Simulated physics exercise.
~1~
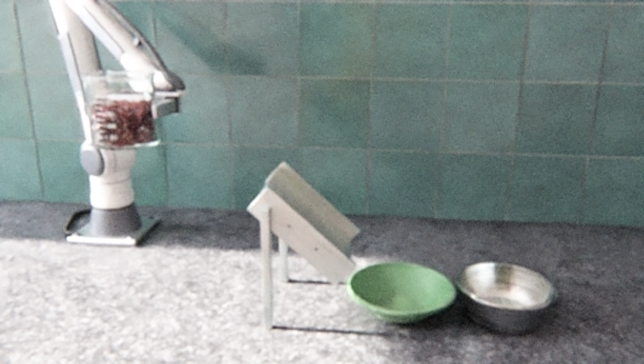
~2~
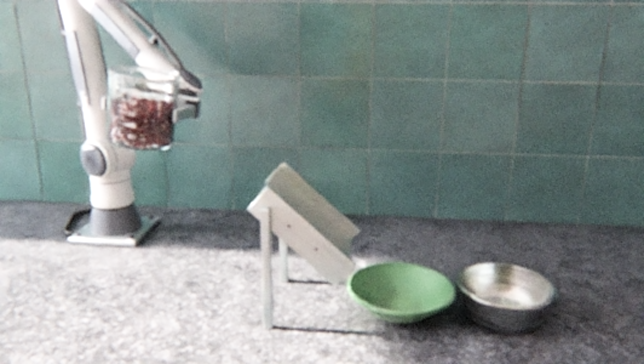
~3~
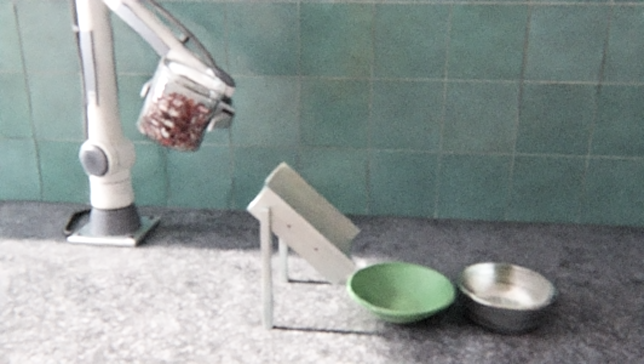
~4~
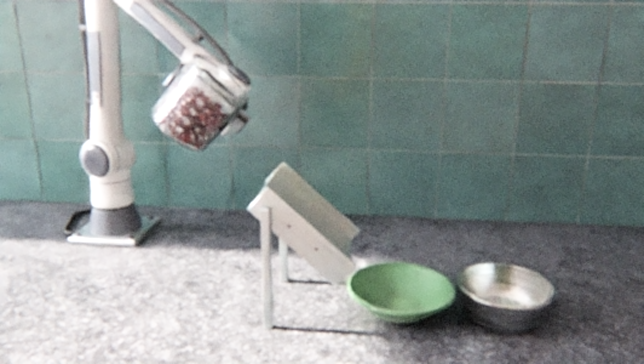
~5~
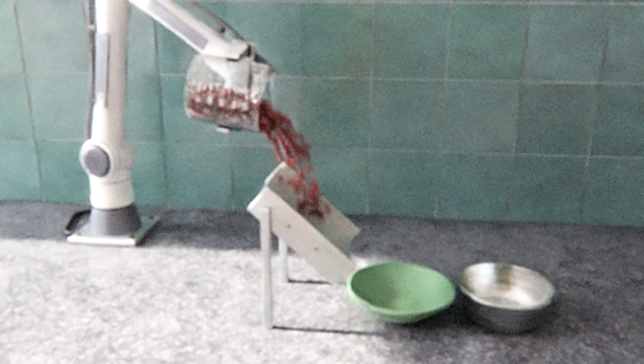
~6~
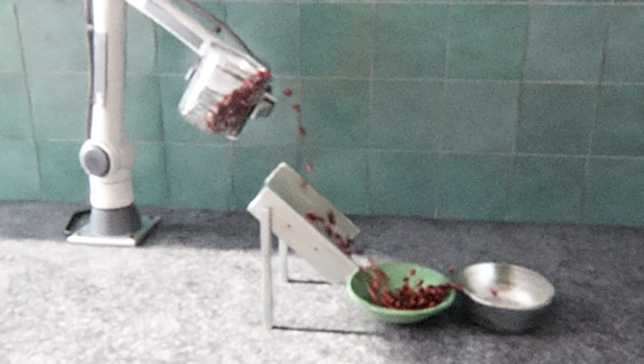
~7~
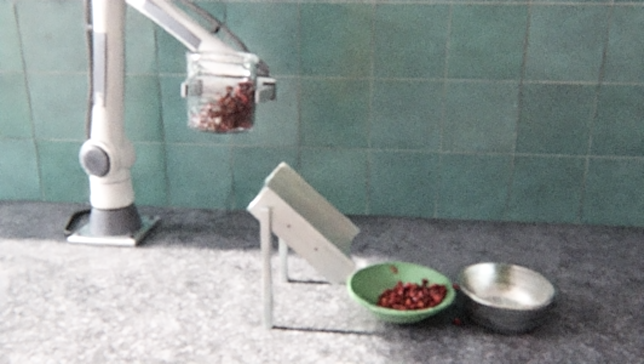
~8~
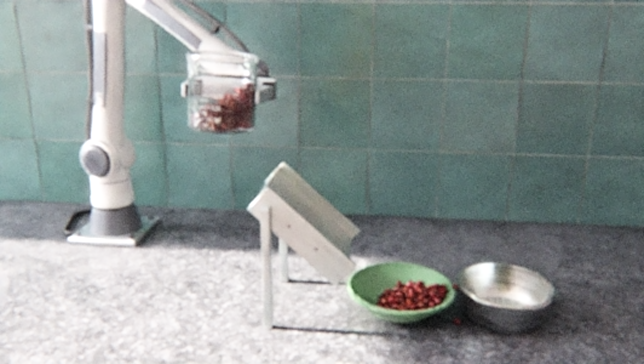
To begin with, a robot arm at the left holds a clear tumbler of dark red beans above a speckled counter, with a sloping chute, a green bowl and a metal bowl to its right. The arm carries the tumbler rightward and upward, leaning it gradually towards the chute. It then tips the tumbler onto its side, and beans stream down onto the chute. As the arm tilts it back, beans slide into the green bowl while a few still fall. Finally the tumbler hangs upright and still, partly full, with a heap of beans resting in the green bowl.
